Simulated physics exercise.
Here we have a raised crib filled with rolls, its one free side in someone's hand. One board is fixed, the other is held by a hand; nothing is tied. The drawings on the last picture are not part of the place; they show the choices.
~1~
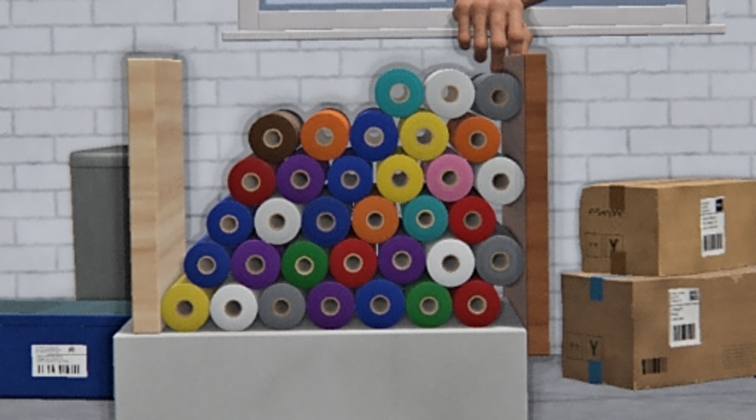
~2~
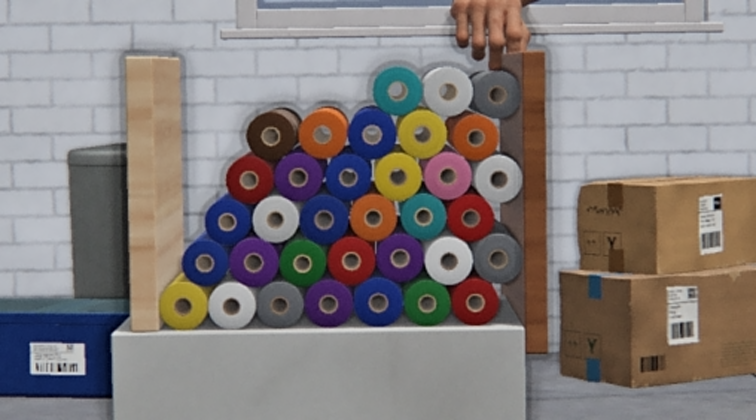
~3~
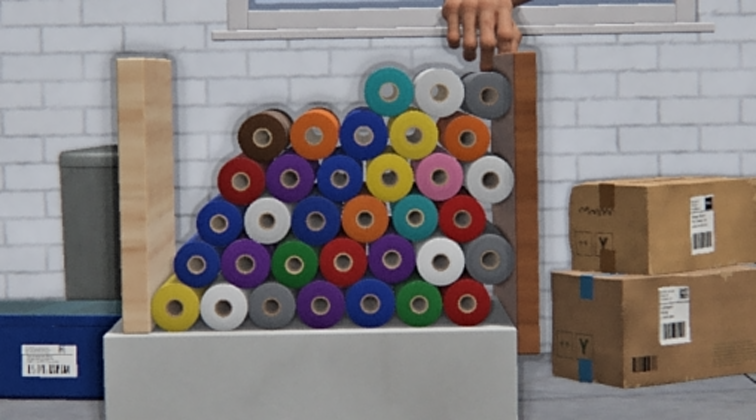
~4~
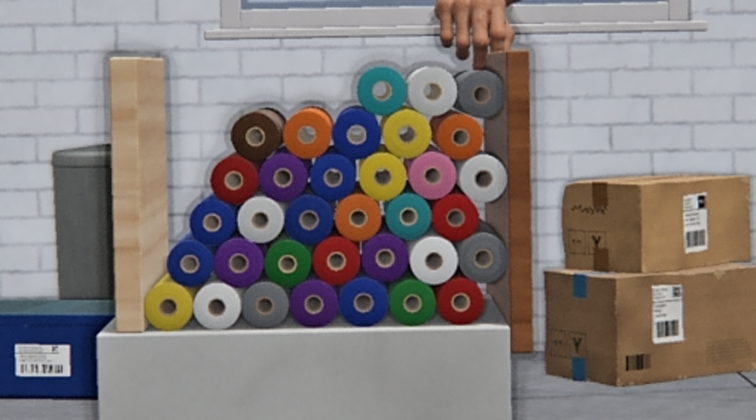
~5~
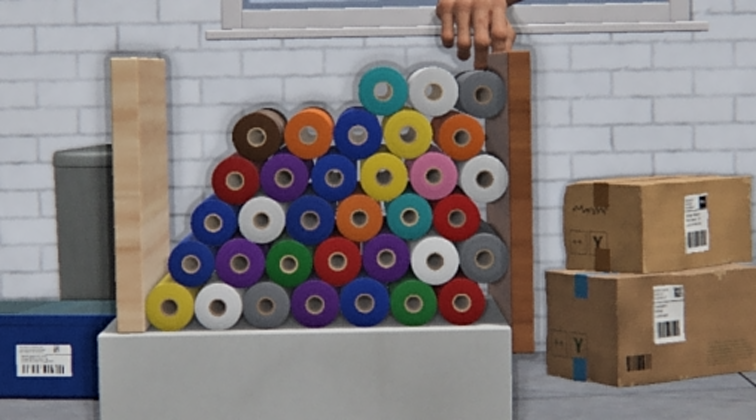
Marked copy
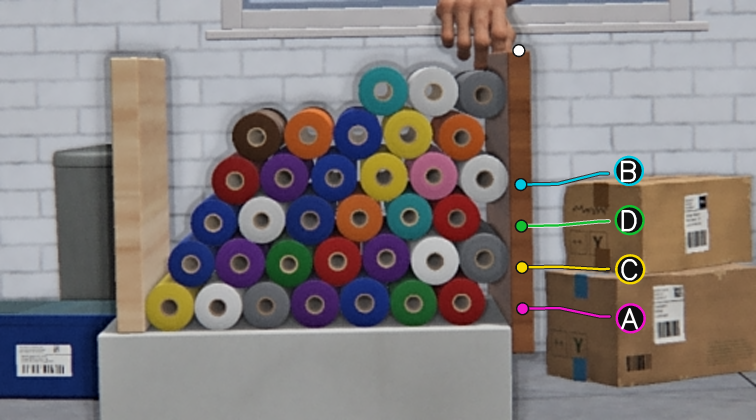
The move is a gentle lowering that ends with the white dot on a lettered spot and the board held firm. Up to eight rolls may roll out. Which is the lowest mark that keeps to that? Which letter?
C is the limit.
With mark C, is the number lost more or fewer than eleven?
Fewer than eleven.
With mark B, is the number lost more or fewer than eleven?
Fewer than eleven.
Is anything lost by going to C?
Yes.
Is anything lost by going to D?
Yes.
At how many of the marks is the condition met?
The number is three.
On the copy, A at (522, 309); B at (520, 184); C at (522, 267); D at (521, 226); the white dot at (519, 51).
On C. First, top of the board (508, 145).
Then, top of the board (510, 250).
Finally, top of the board (510, 266), about four out over the board.
By contrast, A nine out over the board; B one out over the board; D one out over the board.
